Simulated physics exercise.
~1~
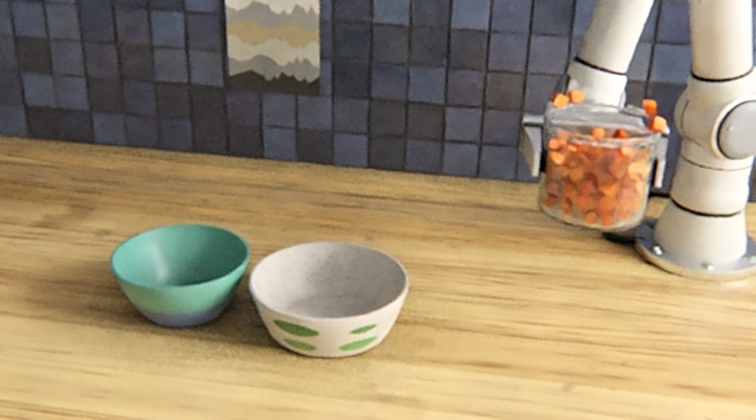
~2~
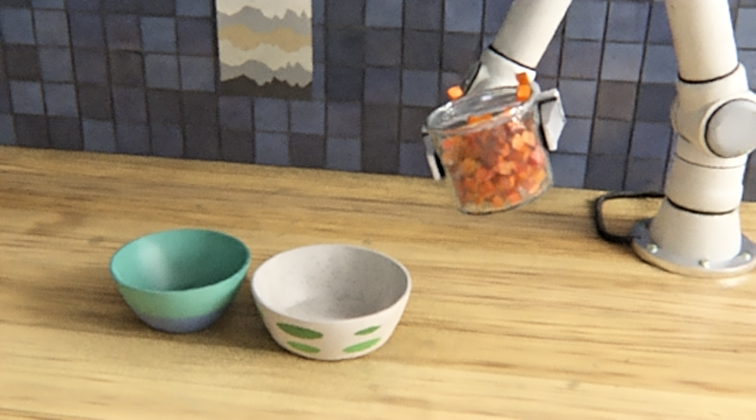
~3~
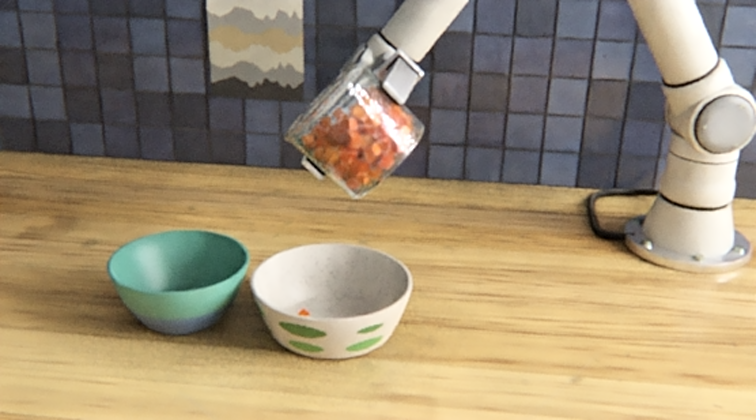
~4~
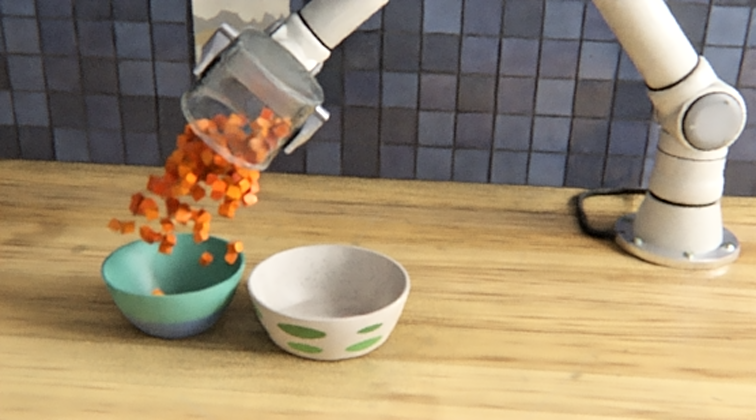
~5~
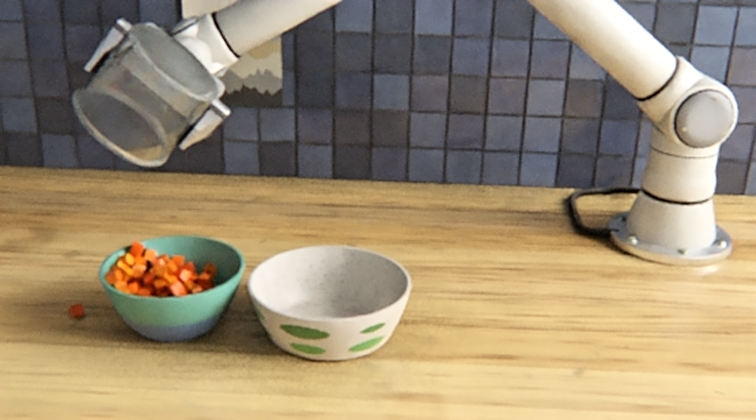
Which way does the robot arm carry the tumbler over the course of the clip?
The arm carries the tumbler to the left, past the white bowl and towards the green one.
